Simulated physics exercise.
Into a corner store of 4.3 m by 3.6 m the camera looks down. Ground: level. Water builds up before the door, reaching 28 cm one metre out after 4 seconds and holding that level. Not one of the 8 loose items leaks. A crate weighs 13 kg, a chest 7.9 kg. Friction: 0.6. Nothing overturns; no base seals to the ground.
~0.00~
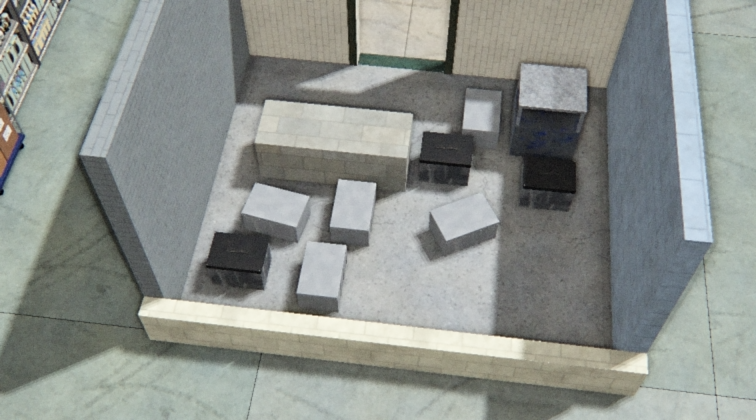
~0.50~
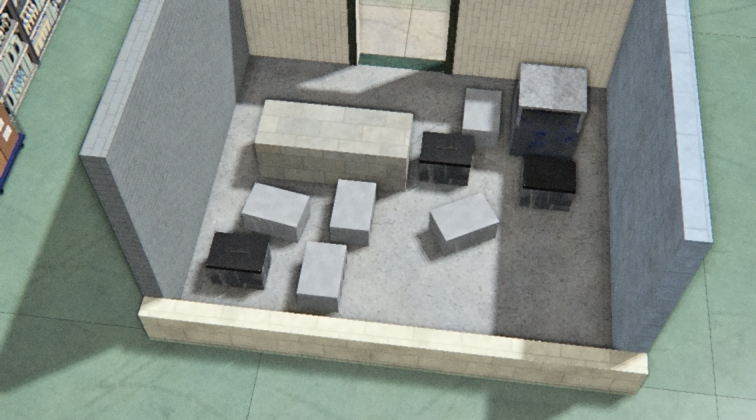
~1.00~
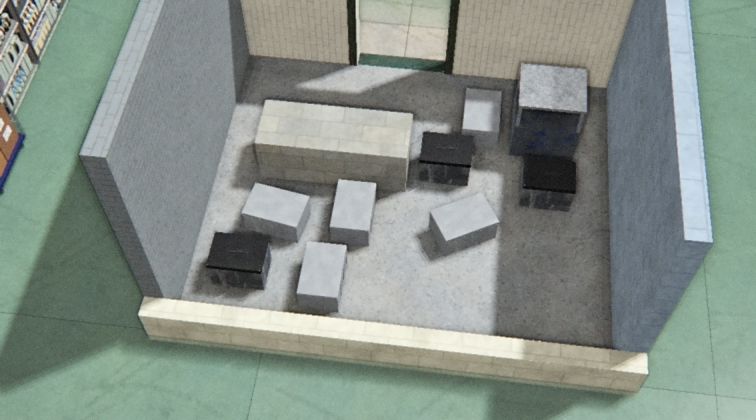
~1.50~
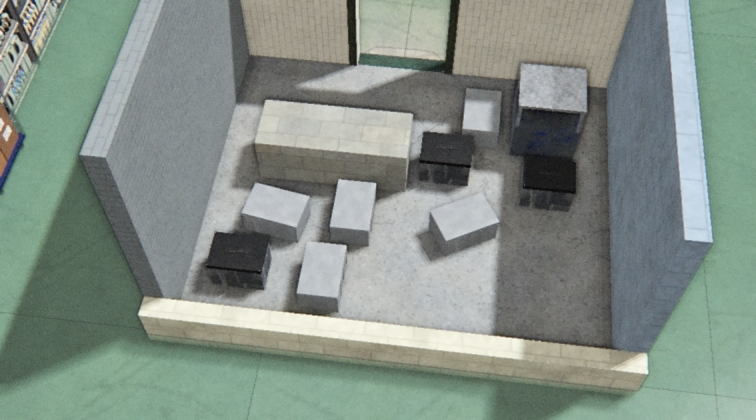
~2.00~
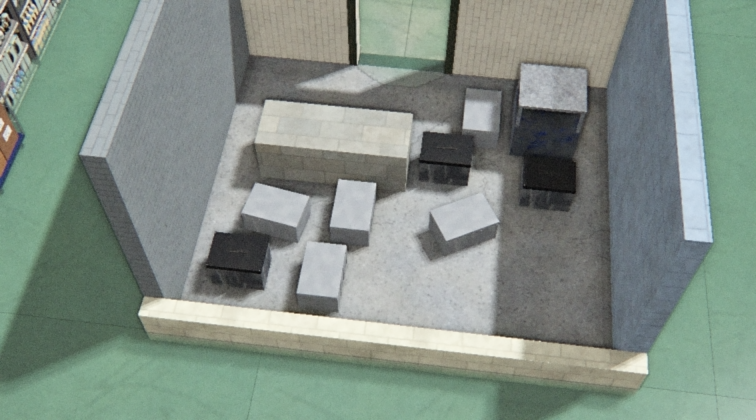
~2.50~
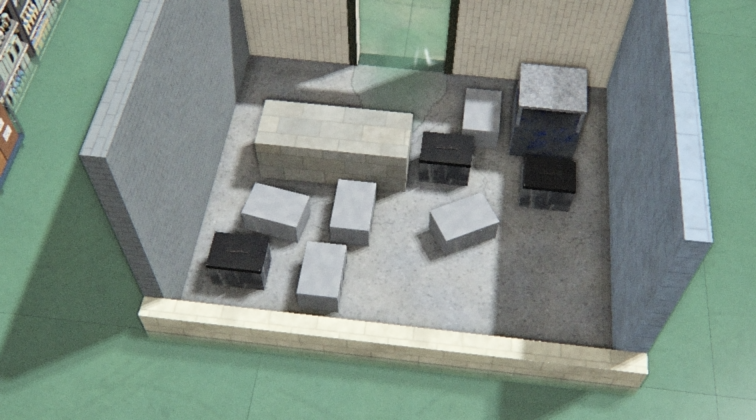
A small walled room with an open front edged by a low cream wall is seen from high above, facing a doorway in its back wall. Light grey and black boxes sit around a long cream block, with a taller grey-topped unit at right and shelving at far left. The pale floor outside turns greener, then a thin, clear sheet of water spreads inward from the doorway; the boxes and camera stay still.
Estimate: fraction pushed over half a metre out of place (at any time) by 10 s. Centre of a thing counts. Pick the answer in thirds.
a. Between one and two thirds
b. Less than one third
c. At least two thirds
Answer: A.
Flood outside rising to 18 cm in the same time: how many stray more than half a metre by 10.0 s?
Then 2 of them.
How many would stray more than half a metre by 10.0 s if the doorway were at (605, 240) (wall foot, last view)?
That would give 6.
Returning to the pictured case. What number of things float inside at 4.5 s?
The number is 1.
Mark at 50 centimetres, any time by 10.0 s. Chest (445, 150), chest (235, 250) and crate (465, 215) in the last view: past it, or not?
So that's beyond it for the first, inside it for the second and beyond it for the last.
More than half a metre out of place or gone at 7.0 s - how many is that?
Tally at that time: 2.
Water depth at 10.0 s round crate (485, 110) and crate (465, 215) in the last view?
Close to 9 and 15 centimetres.
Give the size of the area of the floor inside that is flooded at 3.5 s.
About 2.5 m2 is covered.
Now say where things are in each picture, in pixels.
A crate at (464, 216), on the bottom; a crate at (322, 269) rests on the ground; water covers 0.0 m2; 0 of 8 have shifted, in the first picture.
A crate at (464, 216), on the bottom; a crate at (322, 269) rests on the ground; water covers 0.0 m2; 0 of 8 have shifted, in the second picture.
A crate at (464, 216), on the bottom; a crate at (322, 269), on the bottom; water covers 0.0 m2; 0 of 8 have shifted, in the third picture.
A crate at (464, 216) rests on the ground; a crate at (322, 269), on the bottom; 0.0 m2 under water; 0 of 8 have shifted, in the fourth picture.
A crate at (464, 216) rests on the ground; a crate at (322, 269) rests on the ground; 0.2 m2 under water; 0 of 8 have shifted, in the fifth picture.
A crate at (464, 216) rests on the ground; a crate at (322, 269) rests on the ground; 0.8 m2 under water; 0 of 8 have shifted, in the sixth picture.
After 3.5 s 0 of 8 are over 50 cm from their spots; 0 afloat.
After 4.5 s 0 of 8 are over 50 cm from their spots; 1 afloat.
After 7.0 s 2 of 8 are over 50 cm from their spots; 3 afloat.
After 10.0 s 3 of 8 are over 50 cm from their spots, and 3 have been at some point; 8 afloat.
